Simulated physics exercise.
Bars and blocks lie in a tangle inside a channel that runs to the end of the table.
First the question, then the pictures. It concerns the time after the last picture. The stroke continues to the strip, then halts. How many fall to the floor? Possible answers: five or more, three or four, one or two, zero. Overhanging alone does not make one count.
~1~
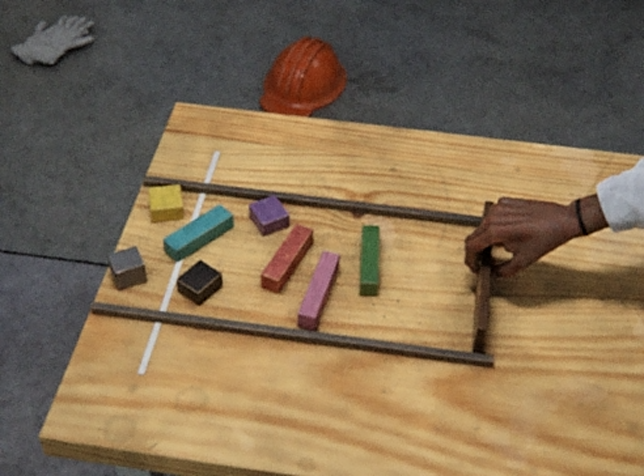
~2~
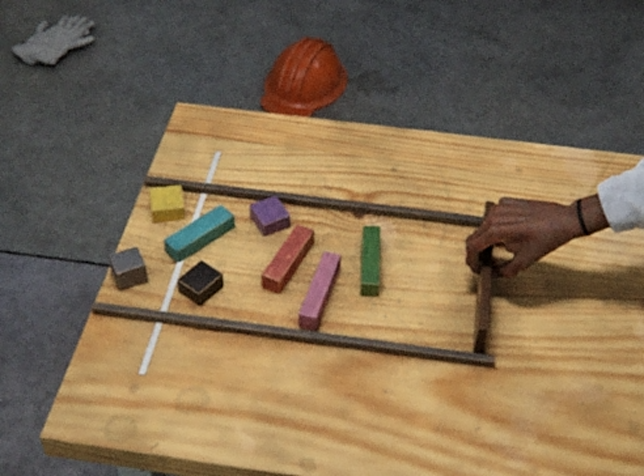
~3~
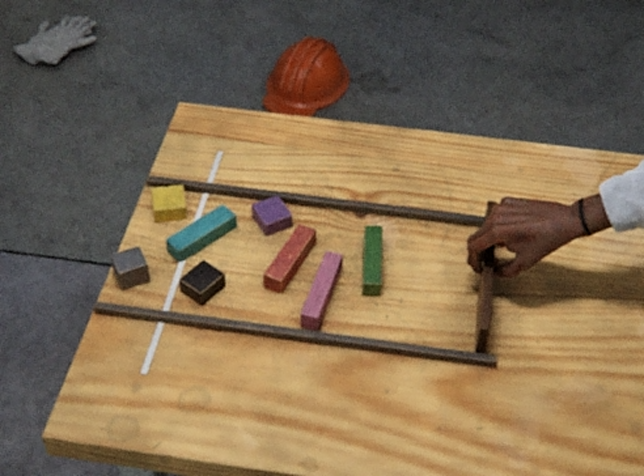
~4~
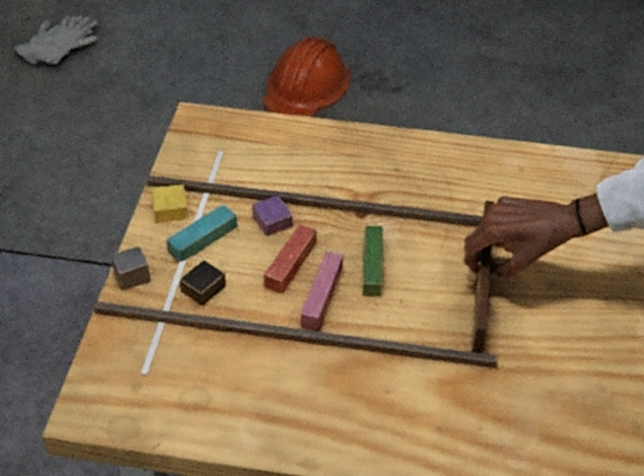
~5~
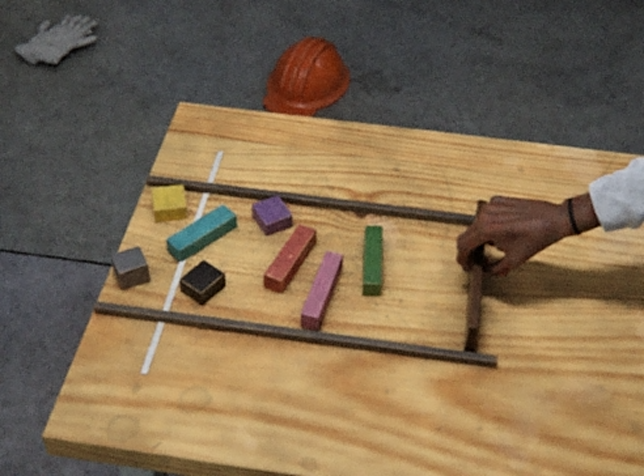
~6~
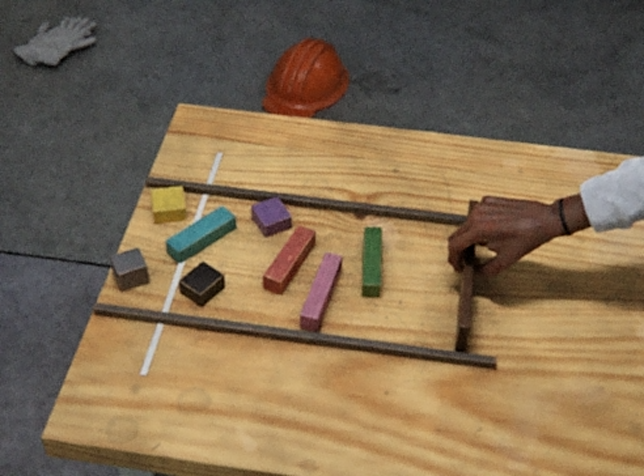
One or two of them.
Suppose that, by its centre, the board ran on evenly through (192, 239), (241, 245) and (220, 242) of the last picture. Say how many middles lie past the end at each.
First 2, then 0, then 0.
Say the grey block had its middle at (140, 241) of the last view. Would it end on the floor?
It drops down.
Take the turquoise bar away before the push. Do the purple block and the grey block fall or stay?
The purple block does not fall; the grey block tumbles off.
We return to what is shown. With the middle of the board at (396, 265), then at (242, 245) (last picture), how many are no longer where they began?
By then 0, and 7.
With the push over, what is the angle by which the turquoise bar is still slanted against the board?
Roughly 10° out of line.
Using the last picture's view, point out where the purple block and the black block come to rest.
The purple block ends at (172, 199) and the black block at (119, 286).
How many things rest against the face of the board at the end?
1.
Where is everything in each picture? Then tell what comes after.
The first picture shows grey block (128, 268); yellow block (166, 203); turquoise bar (199, 233); board (483, 275); tape (183, 251).
The second picture shows yellow block (167, 204); green bar (371, 260).
The third picture shows turquoise bar (202, 233); purple block (272, 216).
The fourth picture shows grey block (131, 268); black block (203, 283).
The fifth picture shows yellow block (170, 204); pink bar (322, 290).
The sixth picture shows grey block (130, 269); yellow block (169, 205); turquoise bar (202, 234); board (467, 274); tape (186, 252).
Soon after, none off yet; grey block at rest near (130, 269); yellow block at rest near (169, 205); turquoise bar at rest near (202, 234).
After that, none off yet; grey block at rest near (130, 269); yellow block displaced a little near (155, 200); turquoise bar displaced a little near (168, 228).
In the end, the number that fall off is one or two; gone, yellow block and grey block.
